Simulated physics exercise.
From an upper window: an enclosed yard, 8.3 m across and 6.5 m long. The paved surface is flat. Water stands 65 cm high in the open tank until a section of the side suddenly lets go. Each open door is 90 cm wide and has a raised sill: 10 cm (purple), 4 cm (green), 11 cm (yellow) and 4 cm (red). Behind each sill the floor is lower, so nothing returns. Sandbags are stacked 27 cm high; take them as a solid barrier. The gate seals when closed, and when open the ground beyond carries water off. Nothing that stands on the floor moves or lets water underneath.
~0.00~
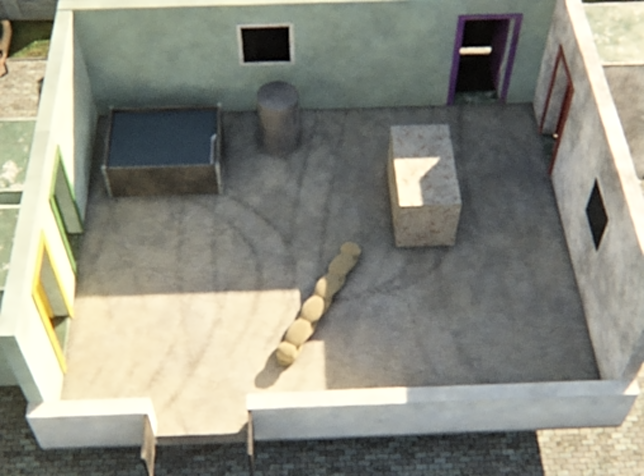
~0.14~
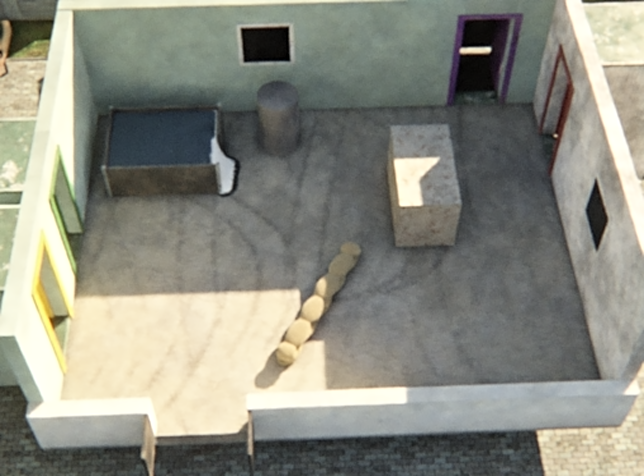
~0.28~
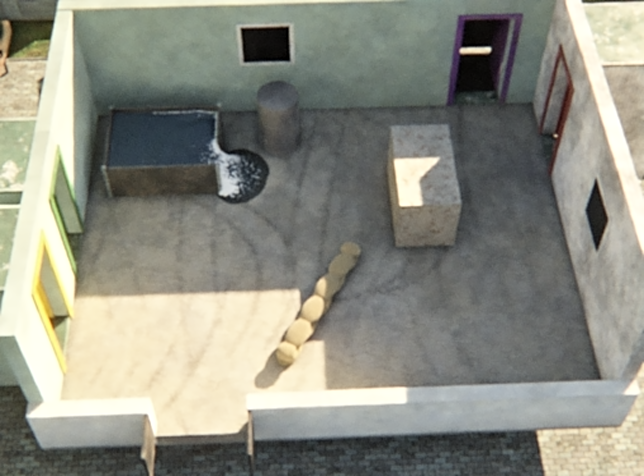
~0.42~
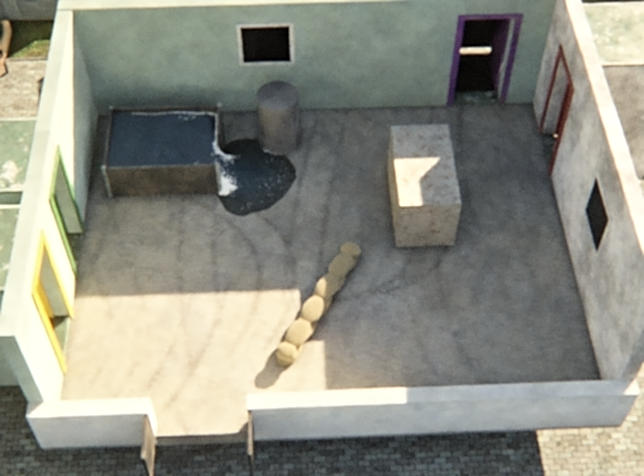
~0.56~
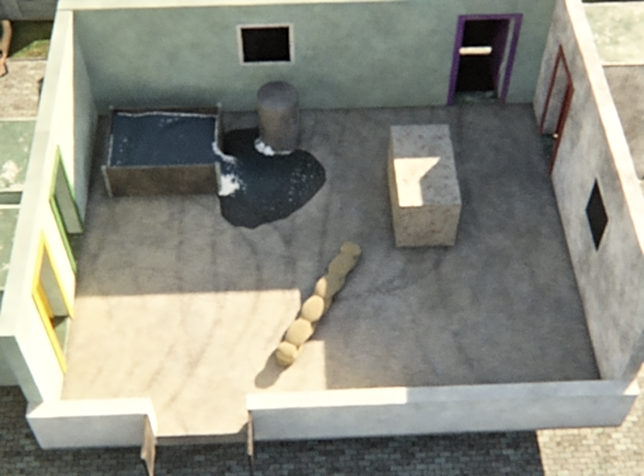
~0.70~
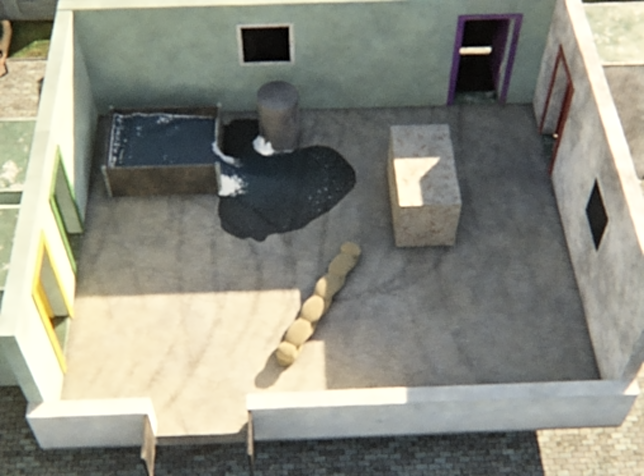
Open tank in a walled yard pouring dark water from its right side, the puddle spreading around a cylinder and across the floor.
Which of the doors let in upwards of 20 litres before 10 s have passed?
Within that time: At the purple door it does not reach the limit; at the green door it stays under the limit; at the yellow door it stays under the limit; at the red door it exceeds the limit.
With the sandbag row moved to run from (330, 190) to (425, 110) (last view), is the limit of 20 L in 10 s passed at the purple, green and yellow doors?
Then: Purple not over, green not over, yellow under.
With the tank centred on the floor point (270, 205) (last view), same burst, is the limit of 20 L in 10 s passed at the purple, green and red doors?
Then: Purple under, green below, red under.
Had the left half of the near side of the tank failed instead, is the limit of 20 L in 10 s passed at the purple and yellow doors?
Then: Purple not over, yellow not over.
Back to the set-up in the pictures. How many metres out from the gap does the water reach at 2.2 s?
Roughly 5.6 m.
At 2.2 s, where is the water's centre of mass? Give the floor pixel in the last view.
Near (249, 177).
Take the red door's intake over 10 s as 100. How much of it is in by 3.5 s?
About 15 per cent.
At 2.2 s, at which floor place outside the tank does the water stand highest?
Around (380, 187).
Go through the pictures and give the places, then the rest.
Still water, 65 cm deep, in the open tank at (164, 139), in the first picture.
The front is at (230, 160), 0.4 m from the gap at (219, 168); 0.1 m2 of floor is under water; 65 cm left at the back of the open tank, in the second picture.
The front is at (263, 166), 0.8 m from the gap at (219, 169); 0.7 m2 of floor is under water; 65 cm left at the back of the open tank, in the third picture.
Water pours out at (219, 170) and has run 1.3 m, to (290, 180); typically 6 cm deep outside, 65 cm at the open tank's back, in the fourth picture.
Water pours out at (219, 169) and has run 1.8 m, to (320, 182); typically 5 cm deep outside, 62 cm at the open tank's back, in the fifth picture.
The front is at (350, 181), 2.4 m from the gap at (219, 169); 3.6 m2 of floor is under water; 54 cm left at the back of the open tank, in the sixth picture.
After 1.4 s water covers 20 % of the floor and is deepest (30 cm) near (230, 177); purple door not reached, green door not reached, yellow door not reached, red door not reached.
After 2.2 s water covers 30 % of the floor and is deepest (28 cm) near (380, 187); purple door not reached, green door not reached, yellow door not reached, red door not reached.
After 3.5 s water covers 45 % of the floor and is deepest (18 cm) near (532, 111); purple door 8 cm at the sill, 0 L in, green door not reached, yellow door not reached, red door 7 cm at the sill, 6 L in.
After 6.0 s water covers 70 % of the floor and is deepest (10 cm) near (230, 184); purple door 8 cm at the sill, 0 L in, green door not reached, yellow door not reached, red door 7 cm at the sill, 21 L in.
After 10.0 s water covers 80 % of the floor and is deepest (6 cm) near (569, 405); purple door 5 cm at the sill, 0 L in, green door not reached, yellow door 3 cm at the sill, 0 L in, red door 6 cm at the sill, 44 L in.
